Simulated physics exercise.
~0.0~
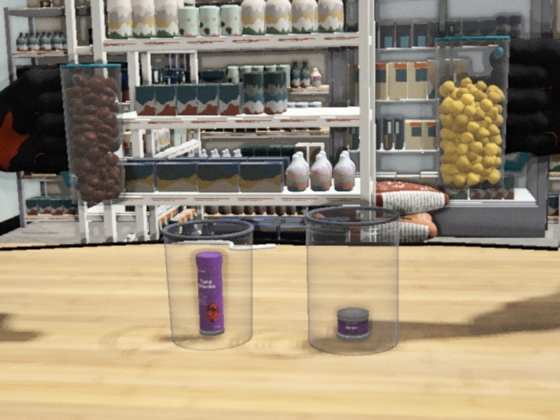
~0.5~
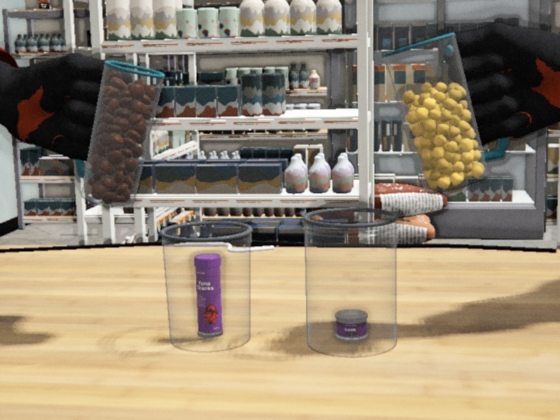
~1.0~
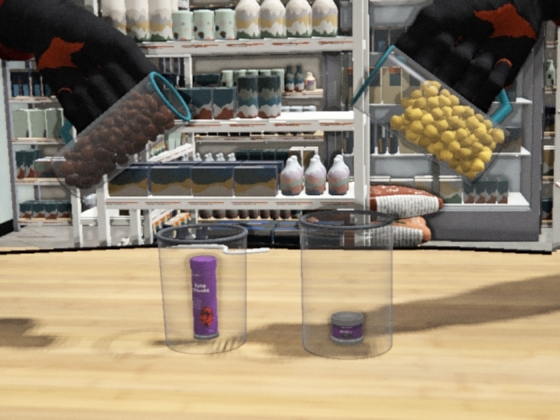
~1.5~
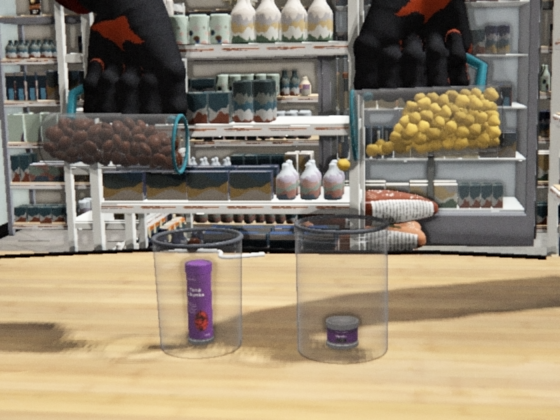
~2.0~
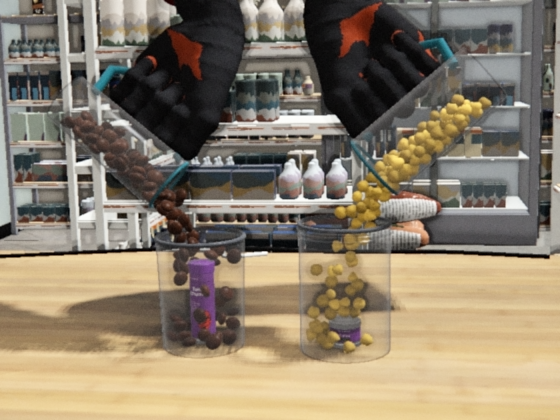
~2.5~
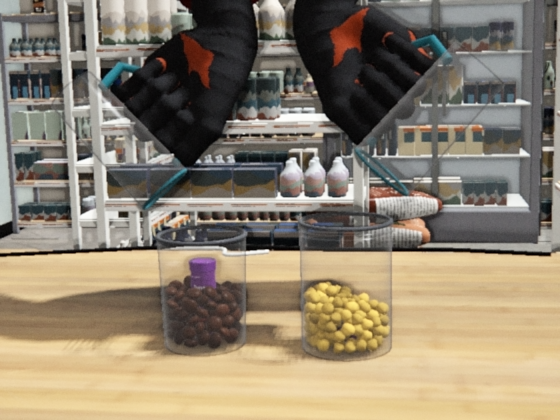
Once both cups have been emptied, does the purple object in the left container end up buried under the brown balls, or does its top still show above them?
Its top still shows above the brown balls, while the object in the right container is hidden beneath the yellow ones.
